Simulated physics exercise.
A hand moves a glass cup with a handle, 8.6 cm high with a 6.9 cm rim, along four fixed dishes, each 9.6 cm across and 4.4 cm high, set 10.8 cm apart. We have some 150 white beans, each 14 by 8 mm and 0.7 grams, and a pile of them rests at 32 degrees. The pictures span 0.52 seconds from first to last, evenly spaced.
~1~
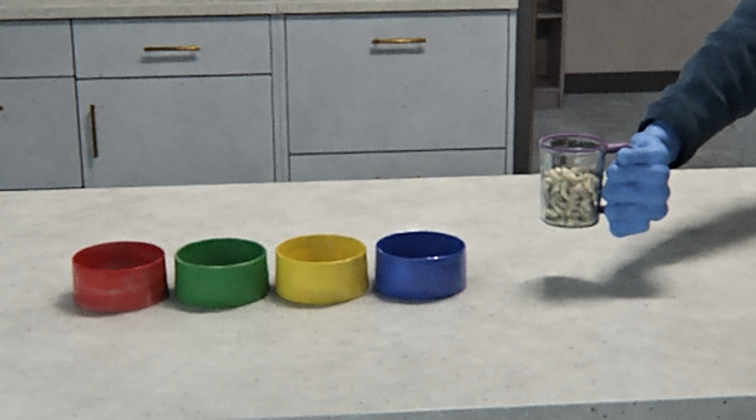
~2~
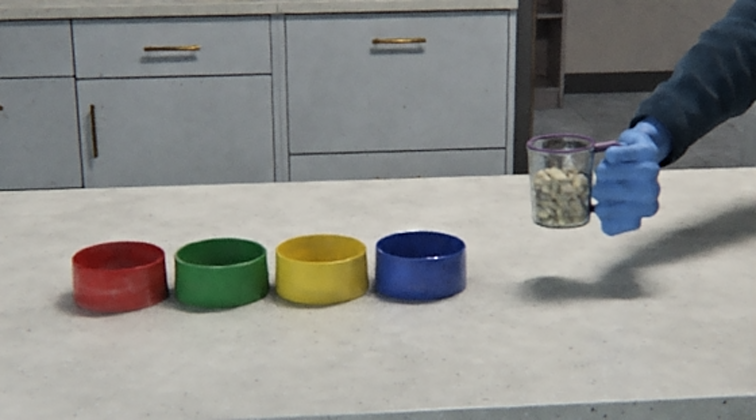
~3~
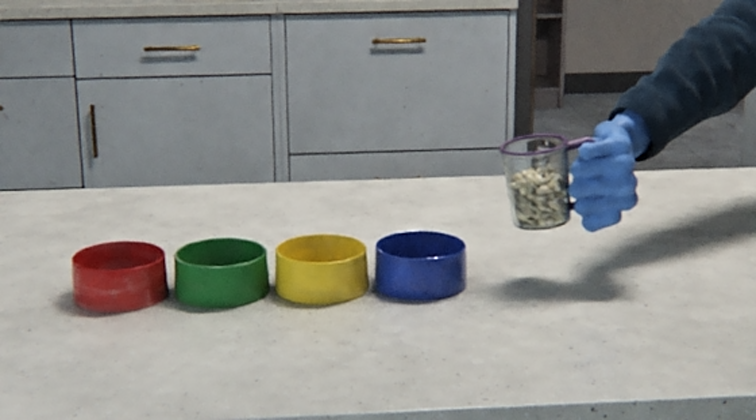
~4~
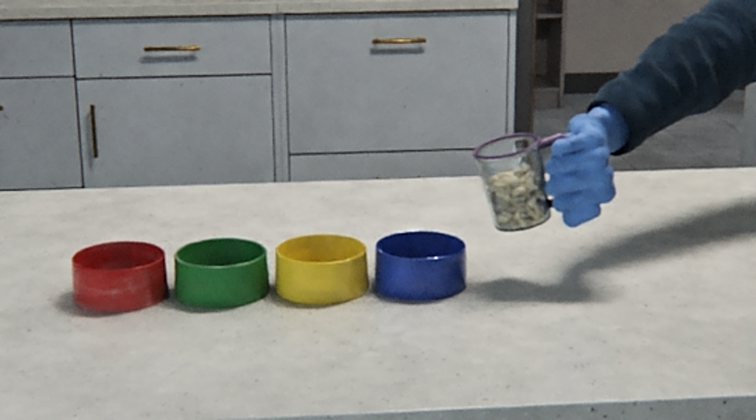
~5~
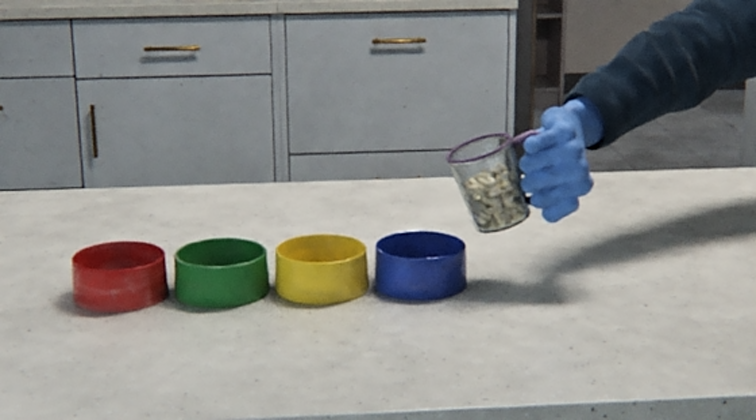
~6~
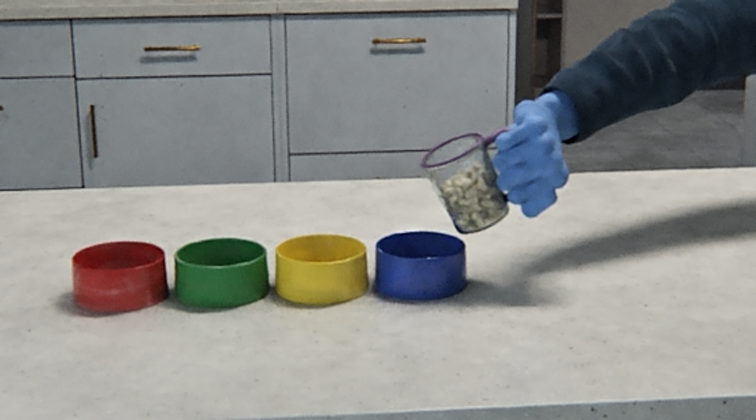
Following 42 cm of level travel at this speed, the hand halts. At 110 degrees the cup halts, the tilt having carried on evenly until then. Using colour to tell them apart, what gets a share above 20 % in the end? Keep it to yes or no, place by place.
Place by place: Red dish yes, blue dish no, green dish no, yellow dish no, counter no.
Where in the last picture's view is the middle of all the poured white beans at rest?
Estimated resting centre: Around (123, 279).
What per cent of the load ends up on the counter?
About 0 percent.
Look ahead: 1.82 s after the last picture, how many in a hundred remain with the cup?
About 40 percent.
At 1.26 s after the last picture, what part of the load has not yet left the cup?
My estimate is about 100 per cent.
Then, 0.76 s after the last picture, tilt 65 degrees; cup holds 100 %.
Then, 1.26 s after the last picture, tilt 91 degrees; cup holds 100 %.
Then, 1.82 s after the last picture, tilt 110 degrees; cup holds 40 %, red 60 %.
In the end, red 100 %, blue 0 %, green 0 %, yellow 0 %, counter 0 %.
